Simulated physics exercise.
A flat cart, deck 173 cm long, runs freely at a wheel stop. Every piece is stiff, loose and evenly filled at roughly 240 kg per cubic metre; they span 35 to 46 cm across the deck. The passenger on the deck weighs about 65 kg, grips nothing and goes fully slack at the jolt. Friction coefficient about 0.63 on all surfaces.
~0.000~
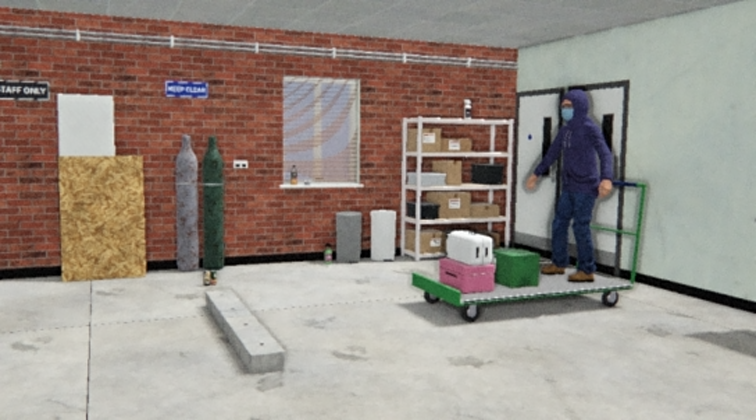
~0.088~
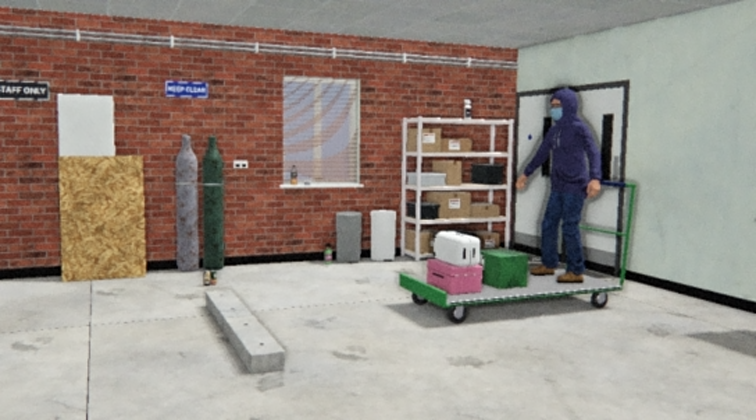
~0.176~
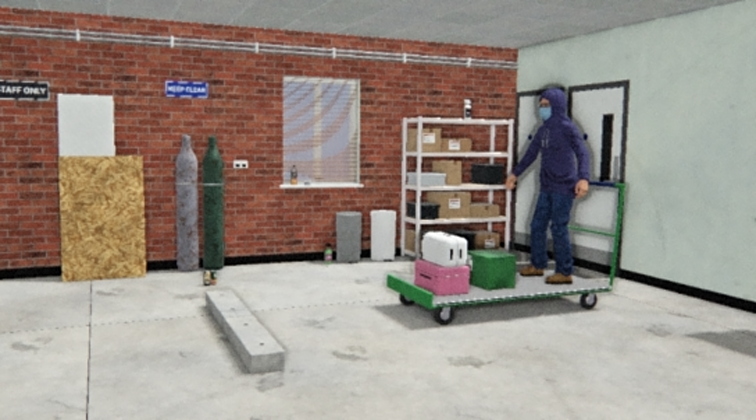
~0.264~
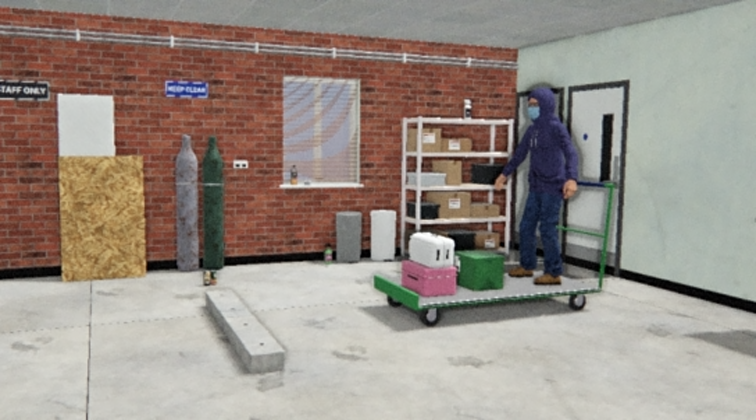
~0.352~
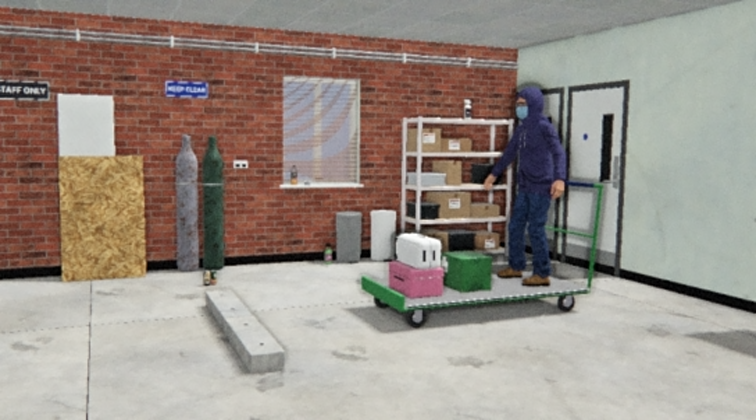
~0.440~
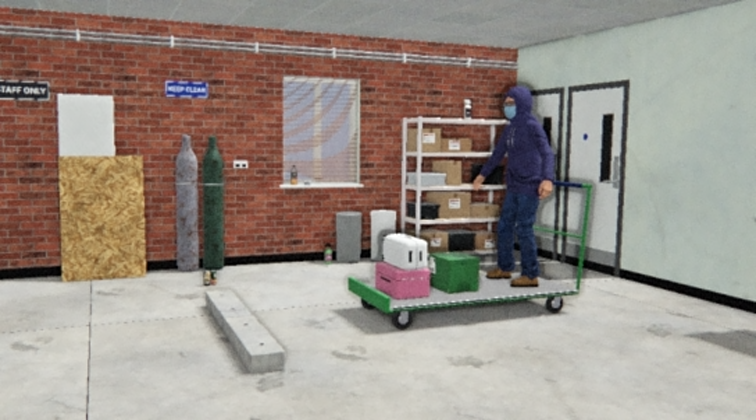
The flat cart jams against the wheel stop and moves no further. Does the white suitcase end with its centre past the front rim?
At this pace the white suitcase keeps its place on the deck.
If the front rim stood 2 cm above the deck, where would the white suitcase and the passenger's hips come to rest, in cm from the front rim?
In that case white 20 behind, hips 110 behind.
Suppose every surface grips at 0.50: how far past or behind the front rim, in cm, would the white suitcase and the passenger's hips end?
In that case white 10 behind, hips 100 behind.
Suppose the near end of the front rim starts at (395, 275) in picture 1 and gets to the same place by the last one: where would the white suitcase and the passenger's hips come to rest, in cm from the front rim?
In that case white 20 behind, hips 120 behind.
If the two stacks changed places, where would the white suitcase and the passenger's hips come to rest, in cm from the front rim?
In that case white 60 behind, hips 110 behind.
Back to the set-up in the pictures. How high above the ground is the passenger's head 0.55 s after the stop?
Roughly 60 cm above it.
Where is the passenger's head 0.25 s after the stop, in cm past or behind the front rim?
About 100 cm behind the rim.
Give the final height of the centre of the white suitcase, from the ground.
About 55 cm.
Impact comes at 1.16 s.
After 1.71 s the white suitcase is 16 cm behind the rim, tilted 0°, near (264, 260) in the last picture's view.
After 2.16 s the white suitcase is 16 cm behind the rim, tilted 0°, near (264, 260) in the last picture's view.
When all is still (2.4 s), nothing is past the rim; behind it, green parcel, white suitcase, pink toolbox and the passenger's hips.
